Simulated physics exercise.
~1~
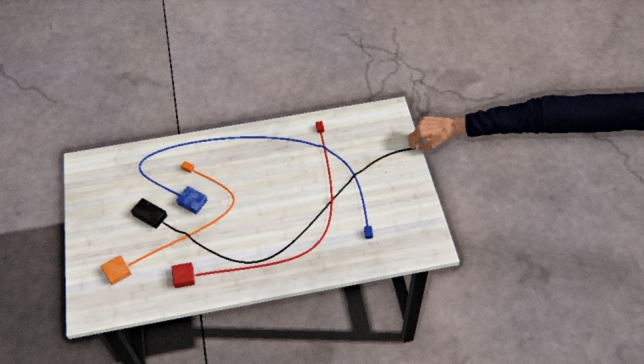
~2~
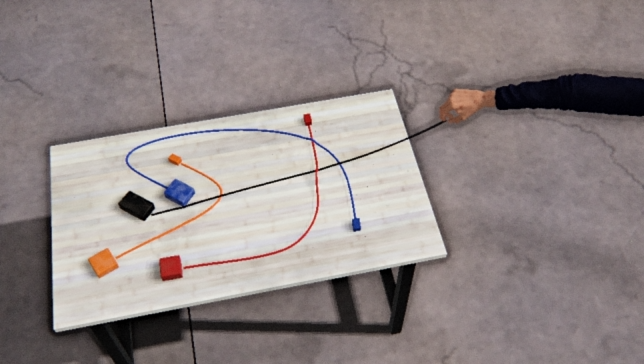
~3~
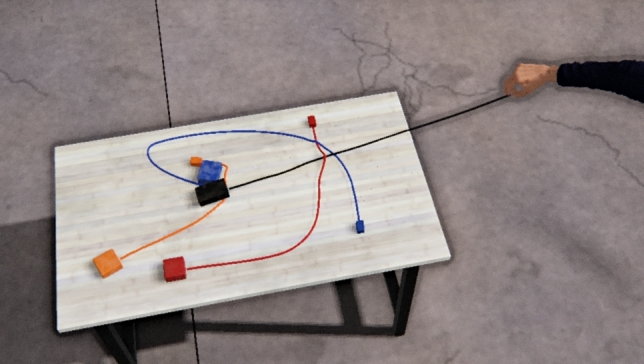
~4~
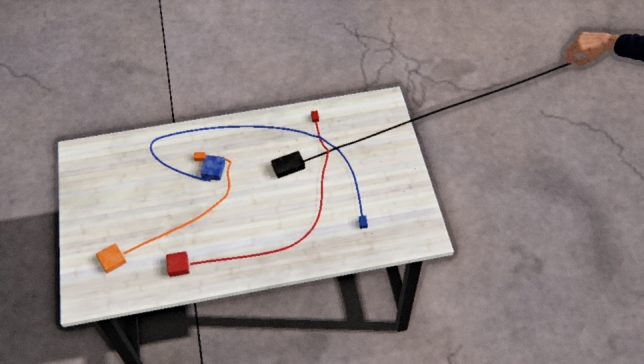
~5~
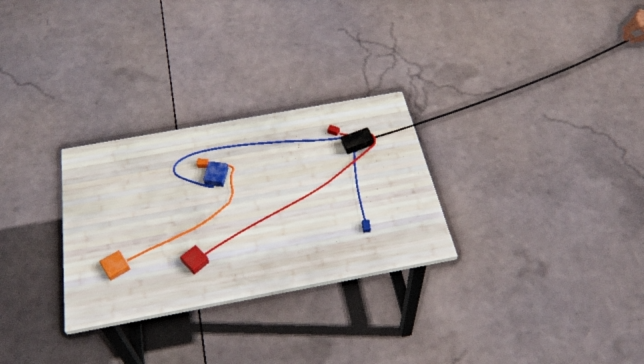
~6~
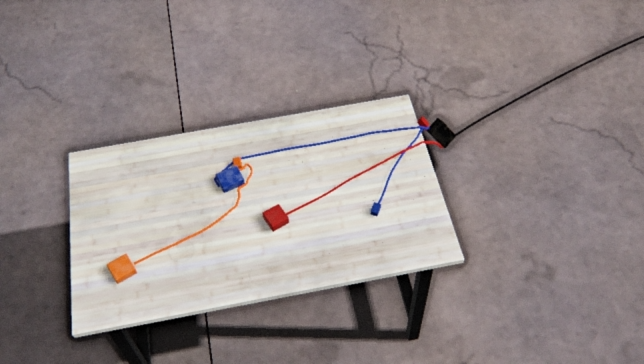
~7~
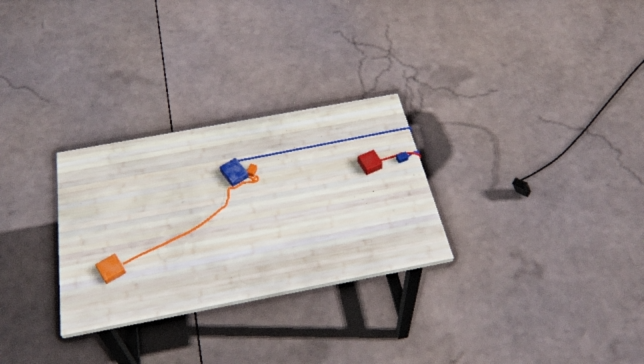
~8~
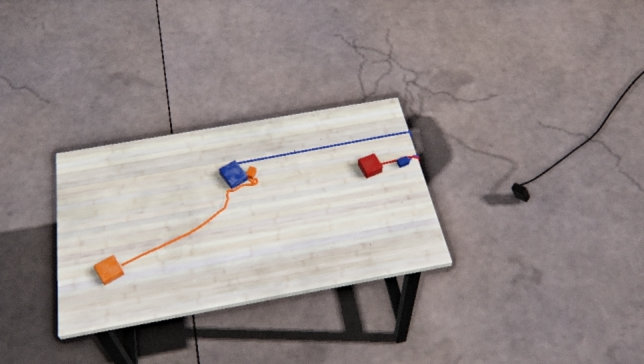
A black cable was pulled off the right side of a table by a hand, its charger bumping the blue charger and dragging the red and blue cables along, until it hung beyond the edge while the orange charger stayed put.
